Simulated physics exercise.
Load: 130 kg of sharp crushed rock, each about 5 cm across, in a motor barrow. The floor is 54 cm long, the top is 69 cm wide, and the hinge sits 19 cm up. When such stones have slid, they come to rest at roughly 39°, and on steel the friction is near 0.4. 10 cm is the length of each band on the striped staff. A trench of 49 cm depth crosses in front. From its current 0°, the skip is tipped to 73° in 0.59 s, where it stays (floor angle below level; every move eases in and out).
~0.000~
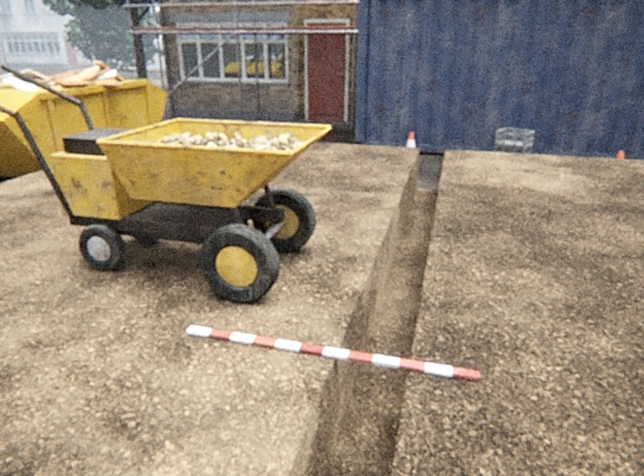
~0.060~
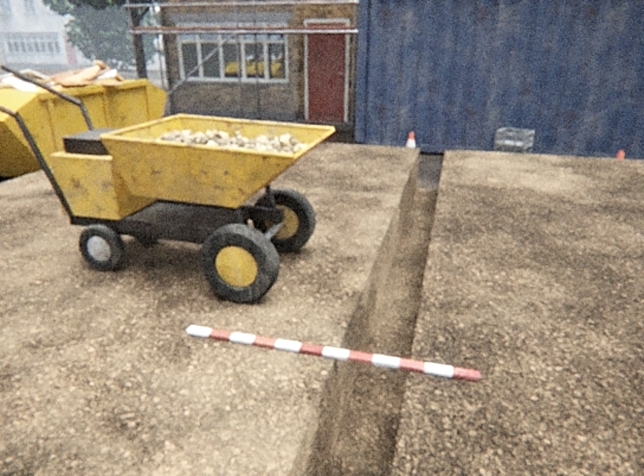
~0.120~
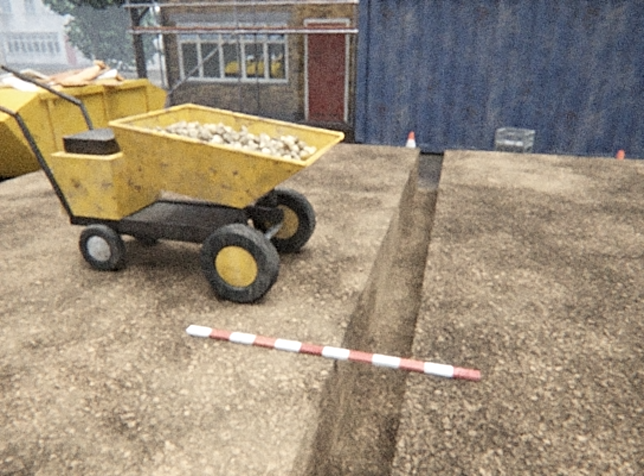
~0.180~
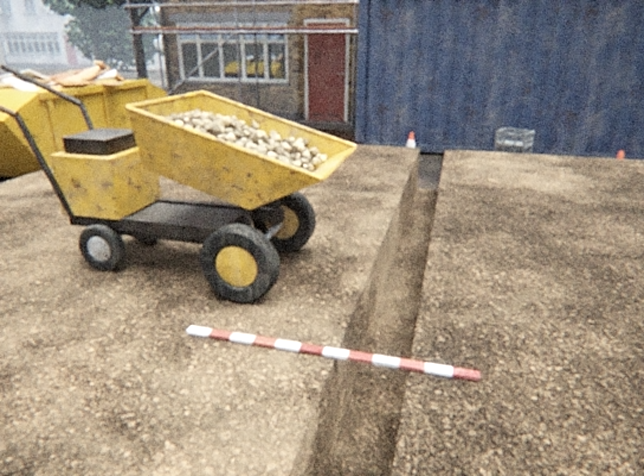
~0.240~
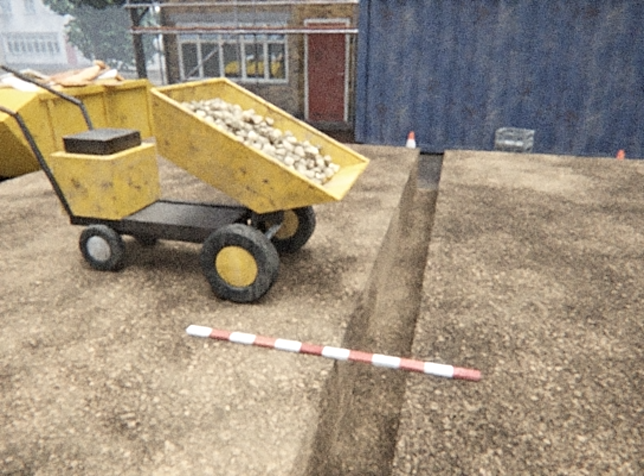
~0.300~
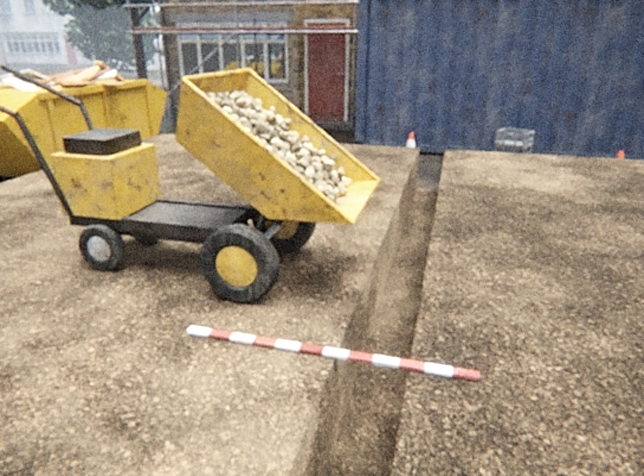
A yellow motor barrow loaded with pale stones stood still beside a narrow trench while its skip tilted steadily forward to the right, the back end rising high and the front lip dipping lower.
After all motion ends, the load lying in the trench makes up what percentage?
It makes up about 63 per cent.
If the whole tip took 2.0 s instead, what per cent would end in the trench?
Around 90 per cent would end in the trench.
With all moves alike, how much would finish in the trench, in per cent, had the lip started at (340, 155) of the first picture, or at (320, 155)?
I'd expect close to 0 per cent at the first and 25 per cent at the second.
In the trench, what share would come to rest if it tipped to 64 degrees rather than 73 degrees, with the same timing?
Roughly 60 per cent would end in the trench.
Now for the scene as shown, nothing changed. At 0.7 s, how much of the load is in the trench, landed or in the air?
By that point it's something like 25 in a hundred.
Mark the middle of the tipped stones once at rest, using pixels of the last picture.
Middle at around (407, 349), I'd say.
After 0.4 s the floor is at 61°; 100 % in the skip; the foremost stones are at (361, 235).
After 0.7 s the floor is at 73°; 67 % in the skip, 27 % in the trench, 6 % past the trench; the foremost stones are at (440, 303).
After 1.0 s the floor is at 73°; 3 % in the skip, 59 % in the trench, 38 % past the trench; the foremost stones are past the picture's edge.
After 3.0 s the floor is at 73°; 0 % in the skip, 63 % in the trench, 37 % past the trench; the foremost stones are past the picture's edge.
